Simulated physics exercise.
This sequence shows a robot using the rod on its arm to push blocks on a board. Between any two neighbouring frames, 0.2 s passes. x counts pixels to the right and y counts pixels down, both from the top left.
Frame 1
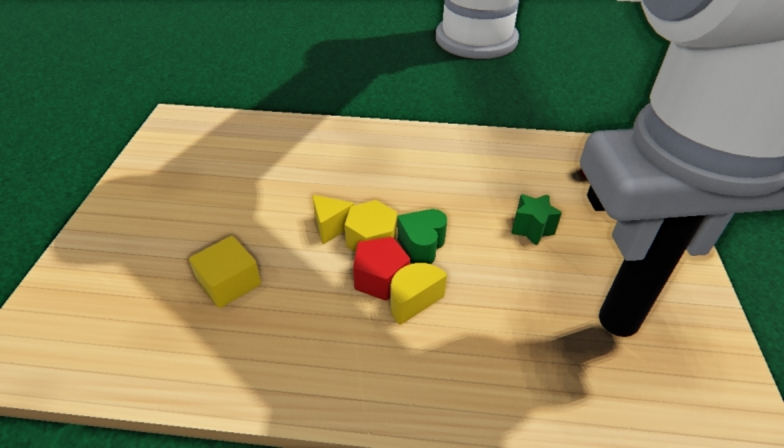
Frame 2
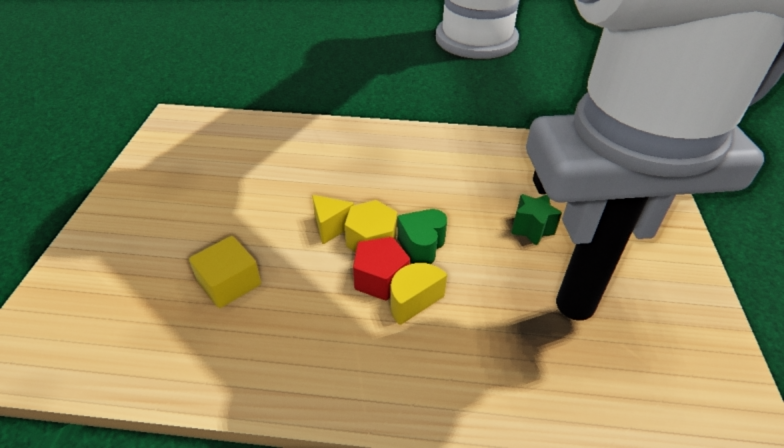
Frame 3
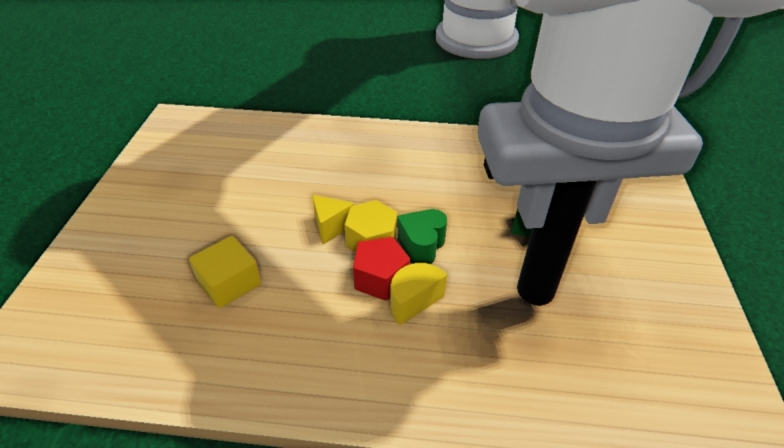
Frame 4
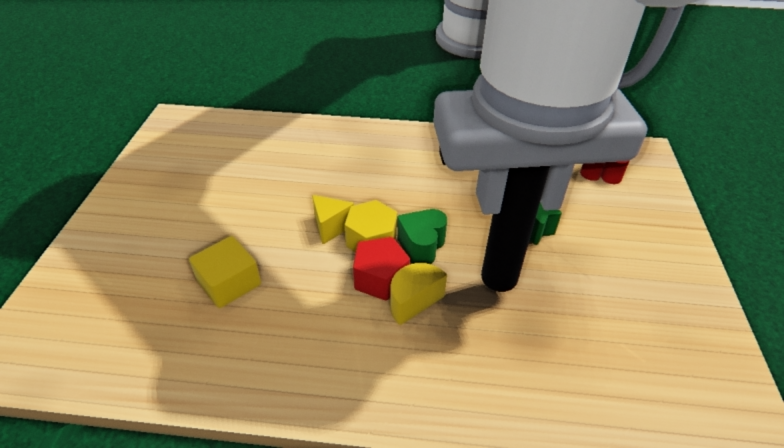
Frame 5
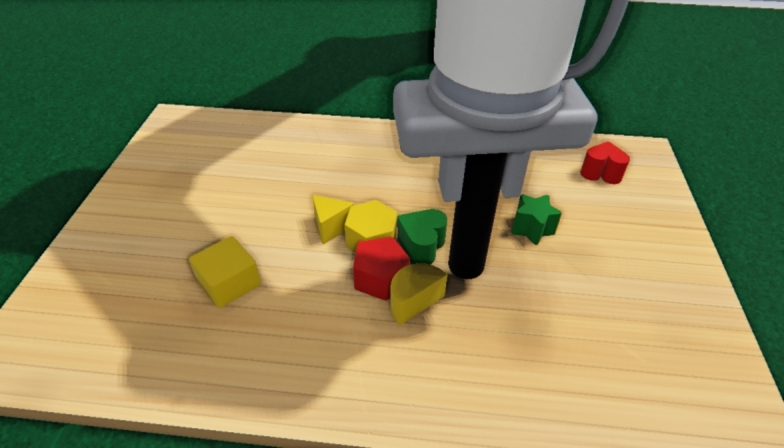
Robot arm with a black rod moving left across a wooden board towards clustered yellow, red and green blocks, which stay still.
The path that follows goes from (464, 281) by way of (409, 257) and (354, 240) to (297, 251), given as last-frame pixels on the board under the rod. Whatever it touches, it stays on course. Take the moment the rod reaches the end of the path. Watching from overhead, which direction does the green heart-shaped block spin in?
It turns round clockwise.
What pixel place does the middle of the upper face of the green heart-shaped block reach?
The middle of its upper face should be somewhere near (407, 204).
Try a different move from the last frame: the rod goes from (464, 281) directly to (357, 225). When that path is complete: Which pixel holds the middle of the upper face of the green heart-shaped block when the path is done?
At (400, 197).
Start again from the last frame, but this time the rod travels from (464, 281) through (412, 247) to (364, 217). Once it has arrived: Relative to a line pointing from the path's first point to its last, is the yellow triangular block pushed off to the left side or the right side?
Leftward.
What follows on the original path. One third of the way, rod at (408, 243); yellow triangular block at (323, 204), turned 20° anticlockwise; yellow six-sided block at (361, 213), turned 15° anticlockwise; green heart-shaped block at (410, 209), turned 55° clockwise.
Two thirds of the way, rod at (354, 226); yellow triangular block at (288, 193), turned 50° anticlockwise; yellow six-sided block at (324, 199), turned 15° anticlockwise; red pentagonal block at (370, 256), turned 25° anticlockwise; green heart-shaped block at (407, 204), turned 80° clockwise.
At the end, rod at (294, 237); yellow triangular block at (277, 190), turned 40° anticlockwise; yellow six-sided block at (312, 194); red pentagonal block at (370, 256), turned 25° anticlockwise; green heart-shaped block at (407, 204), turned 80° clockwise.
